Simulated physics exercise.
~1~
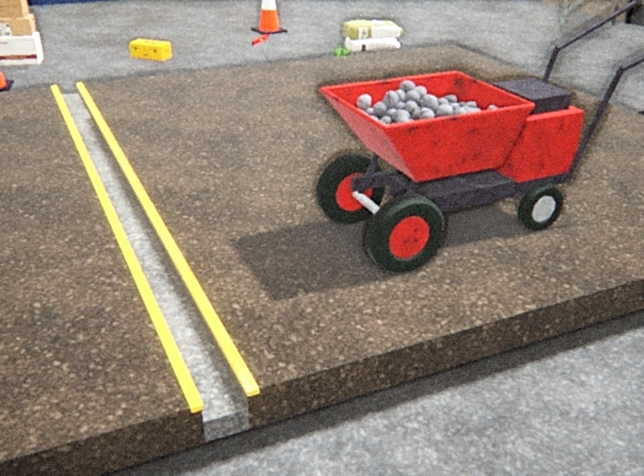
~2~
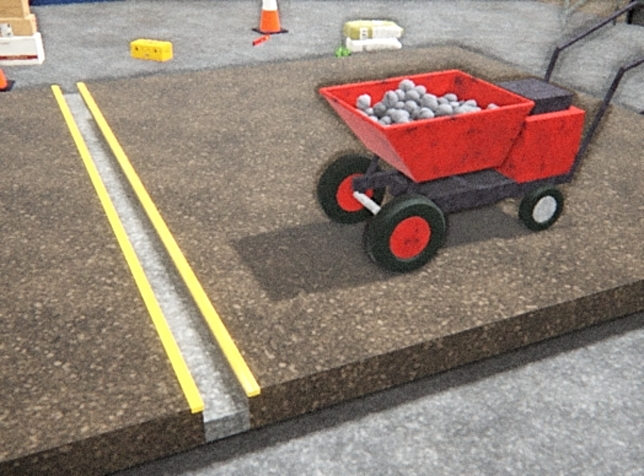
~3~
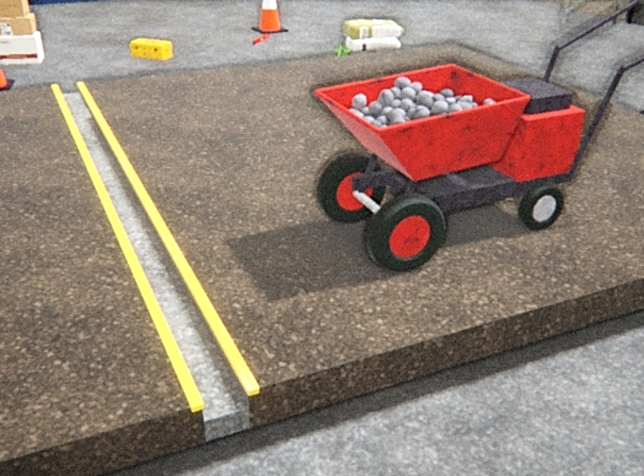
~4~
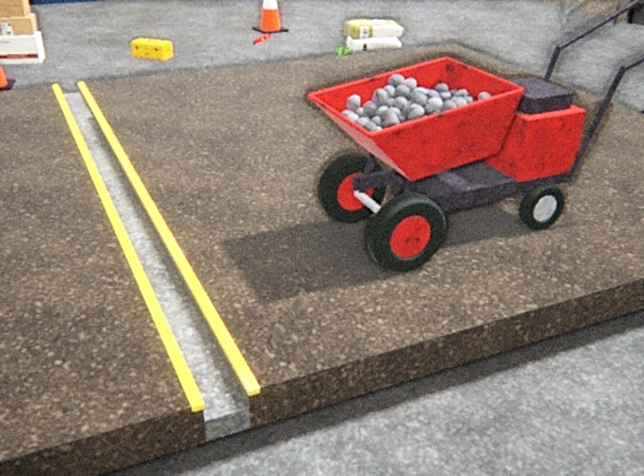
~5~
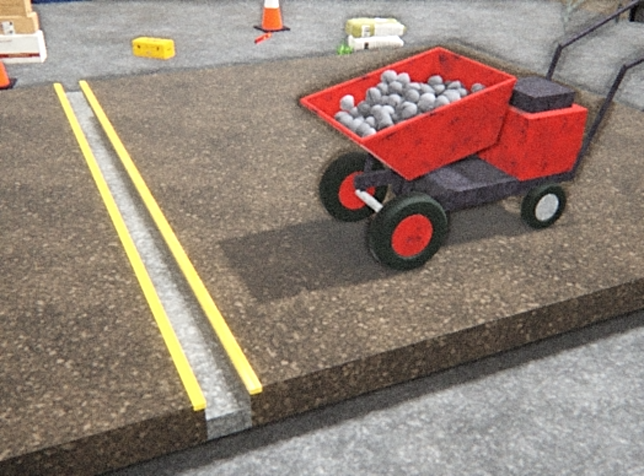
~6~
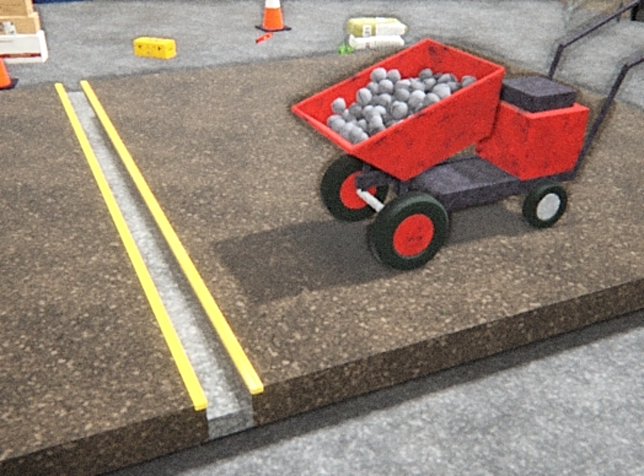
In this clip, a red motor barrow loaded with round grey cobbles stands to the right of a narrow trench edged with yellow boards, and its skip, level at first, gradually tilts forward toward the left while the wheels stay in place.
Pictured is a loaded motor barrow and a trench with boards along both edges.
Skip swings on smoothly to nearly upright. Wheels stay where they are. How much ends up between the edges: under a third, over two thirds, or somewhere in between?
I expect a trench portion lower than one third.
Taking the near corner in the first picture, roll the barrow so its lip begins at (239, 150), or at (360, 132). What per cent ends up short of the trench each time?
0 % then 60 %.
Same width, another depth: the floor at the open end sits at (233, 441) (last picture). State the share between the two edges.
20 %, roughly.
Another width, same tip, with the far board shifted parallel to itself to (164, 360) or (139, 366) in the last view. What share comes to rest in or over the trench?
In order: Some 20 per cent, then some 20 per cent.
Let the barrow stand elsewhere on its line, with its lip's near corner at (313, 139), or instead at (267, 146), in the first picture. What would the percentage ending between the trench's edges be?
First try: 50 per cent; second try: 20 per cent.
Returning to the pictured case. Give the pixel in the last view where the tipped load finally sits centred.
About (229, 270).
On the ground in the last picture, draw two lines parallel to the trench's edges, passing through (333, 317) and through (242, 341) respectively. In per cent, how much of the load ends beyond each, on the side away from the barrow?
Result, first then second: 90 %, 30 %.
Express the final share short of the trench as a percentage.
I'd say around 70 per cent of the load.
Just after the last frame, skip tipped steeply; every one in the skip.
A moment on, skip tipped steeply; almost all in the skip; about a tenth short of the trench; just a few falling.
Further on, skip tipped right over; roughly a quarter in the skip; roughly half short of the trench; about a tenth in or heaped over the trench; just a few beyond it; just a few falling.
When it is over, skip tipped right over; about a tenth in the skip; roughly two thirds short of the trench; roughly a quarter in or heaped over the trench; just a few beyond it.
